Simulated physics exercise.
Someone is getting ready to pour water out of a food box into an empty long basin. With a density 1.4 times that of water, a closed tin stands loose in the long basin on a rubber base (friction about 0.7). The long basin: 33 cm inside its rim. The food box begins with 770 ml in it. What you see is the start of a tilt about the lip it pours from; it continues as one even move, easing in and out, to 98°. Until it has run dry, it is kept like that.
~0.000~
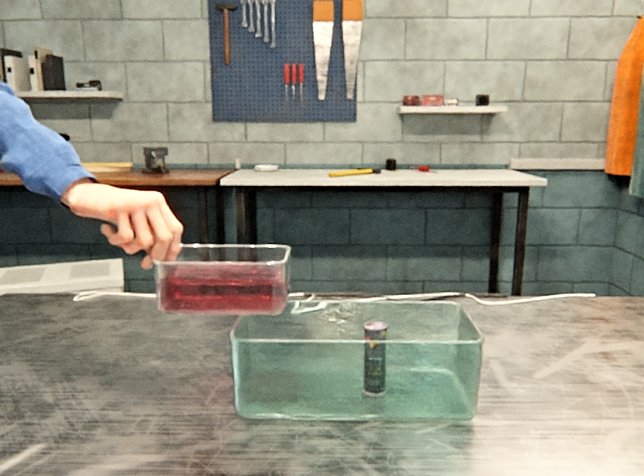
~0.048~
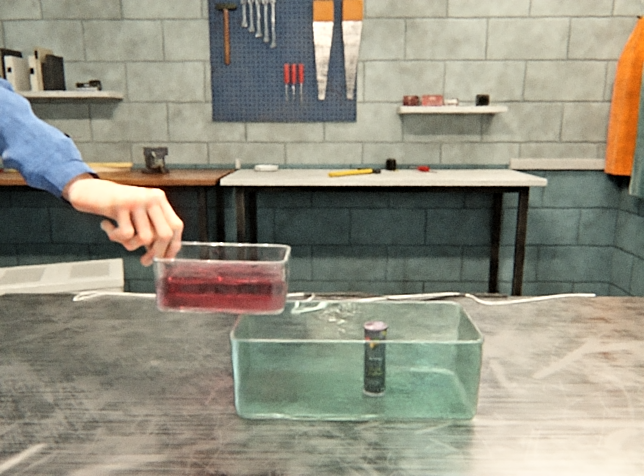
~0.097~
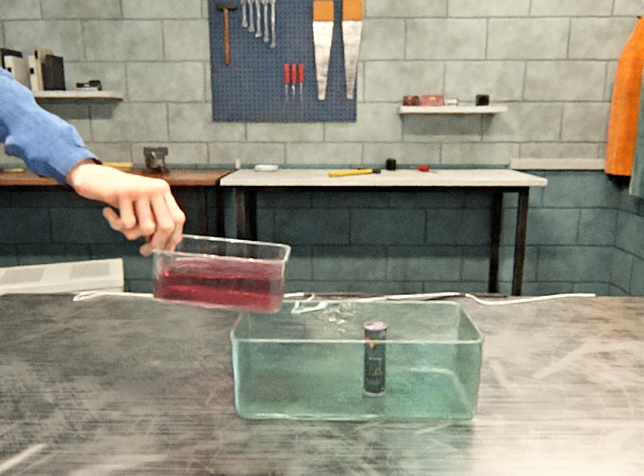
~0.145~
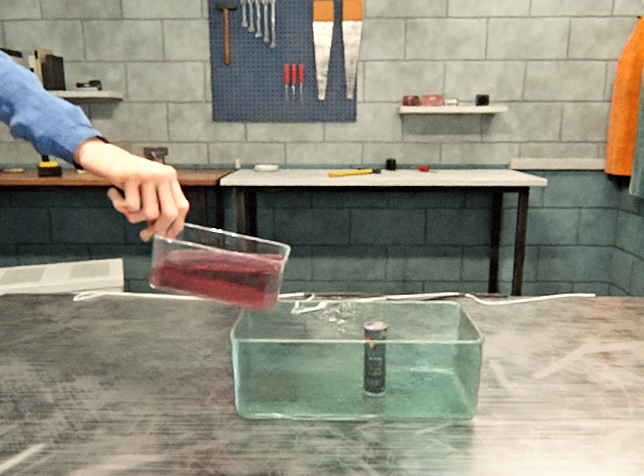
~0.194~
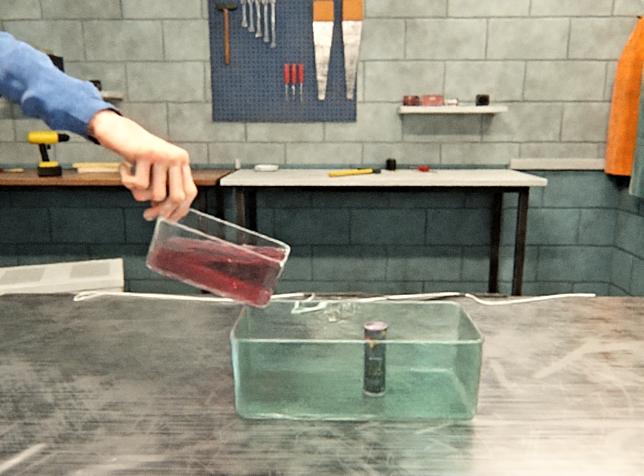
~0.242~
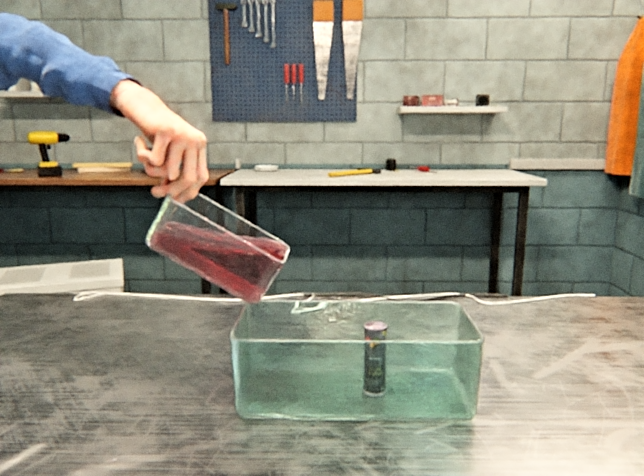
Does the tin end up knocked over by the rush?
Yes, I expect it will tip over.
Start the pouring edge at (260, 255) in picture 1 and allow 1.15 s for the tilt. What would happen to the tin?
Then the tin remains standing.
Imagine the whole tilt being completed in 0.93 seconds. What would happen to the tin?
In that case the tin overturns.
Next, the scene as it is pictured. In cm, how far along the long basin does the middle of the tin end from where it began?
Net tin displacement: Roughly 7.0 cm.
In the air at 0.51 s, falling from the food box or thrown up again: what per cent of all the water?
Near 54 per cent of it all.
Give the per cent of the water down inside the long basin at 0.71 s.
88 per cent, give or take a little.
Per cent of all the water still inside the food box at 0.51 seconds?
36 %.
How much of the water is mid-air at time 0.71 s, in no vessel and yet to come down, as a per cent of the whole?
It comes to some 9 percent of the total.
After 0.51 s the tilt is 88° and 35 per cent is still to pour; the tin stands where it began.
After 0.71 s the tilt is 98° and 4 per cent is still to pour; the tin leans 16°.
After 0.92 s the tilt is 98° and 1 per cent is still to pour; the tin lies on its side.
After 1.14 s the tilt is 98° and 0 per cent is still to pour; the tin lies on its side.
In the end the tin lies on its side.
